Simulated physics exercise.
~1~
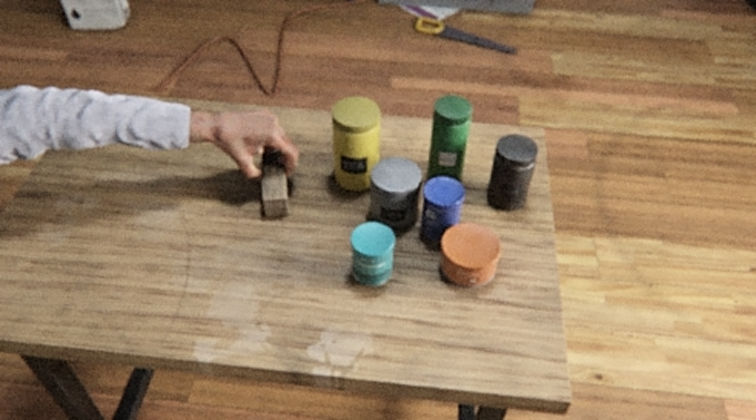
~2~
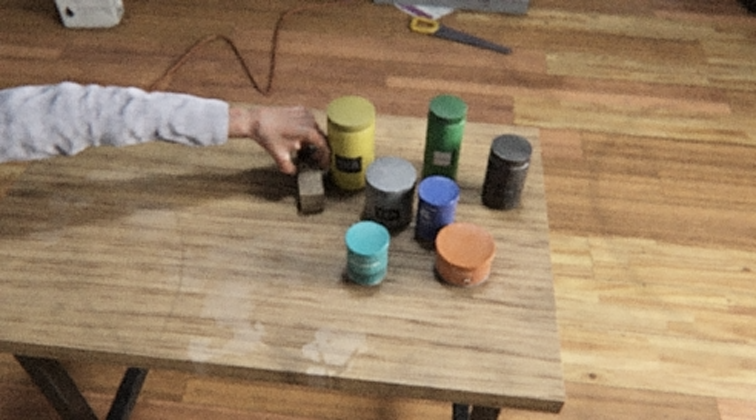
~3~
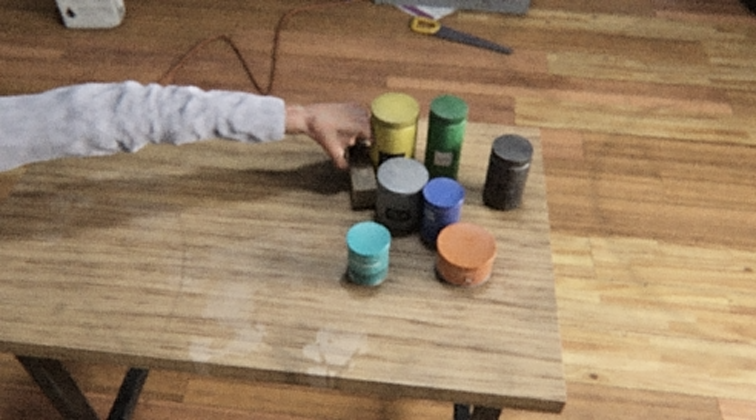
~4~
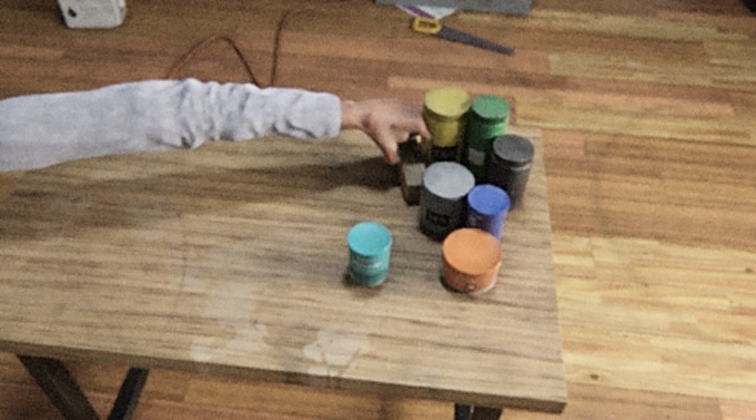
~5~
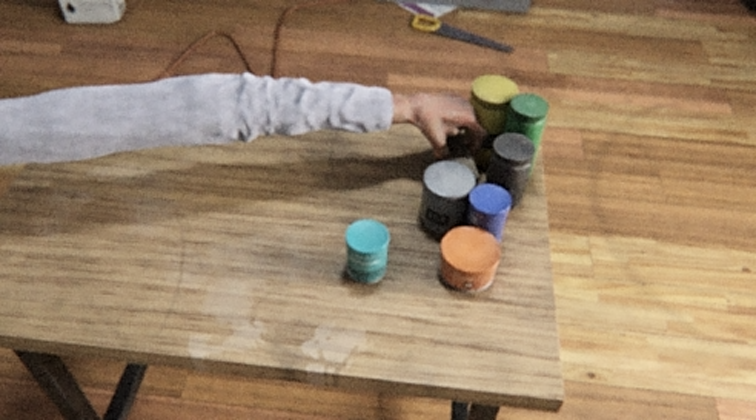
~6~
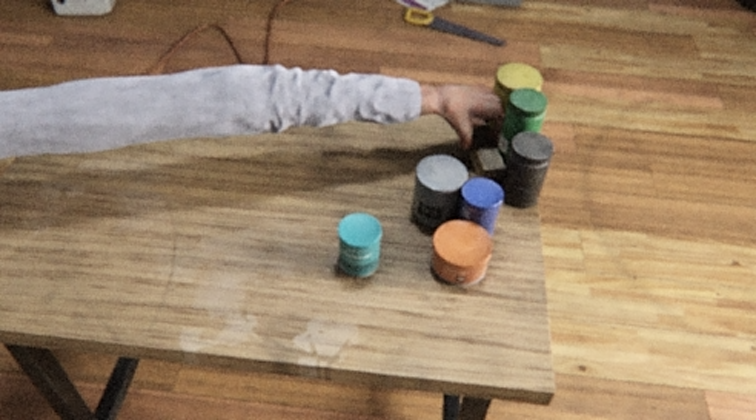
A hand in a pale grey sleeve reaches from the left across a wooden table, seen from above in a slightly swaying view, holding a small dark block. To its right stand yellow, green, grey, blue and black containers, with a turquoise tin and an orange tub nearer the viewer. The block moves right and pushes the yellow jar towards the grey one, then both shift, followed by the green jar and blue tin. The hand continues past the grey jar, driving the yellow and green ones on and nudging the black jar. All remain upright, crowded near the table's right end.
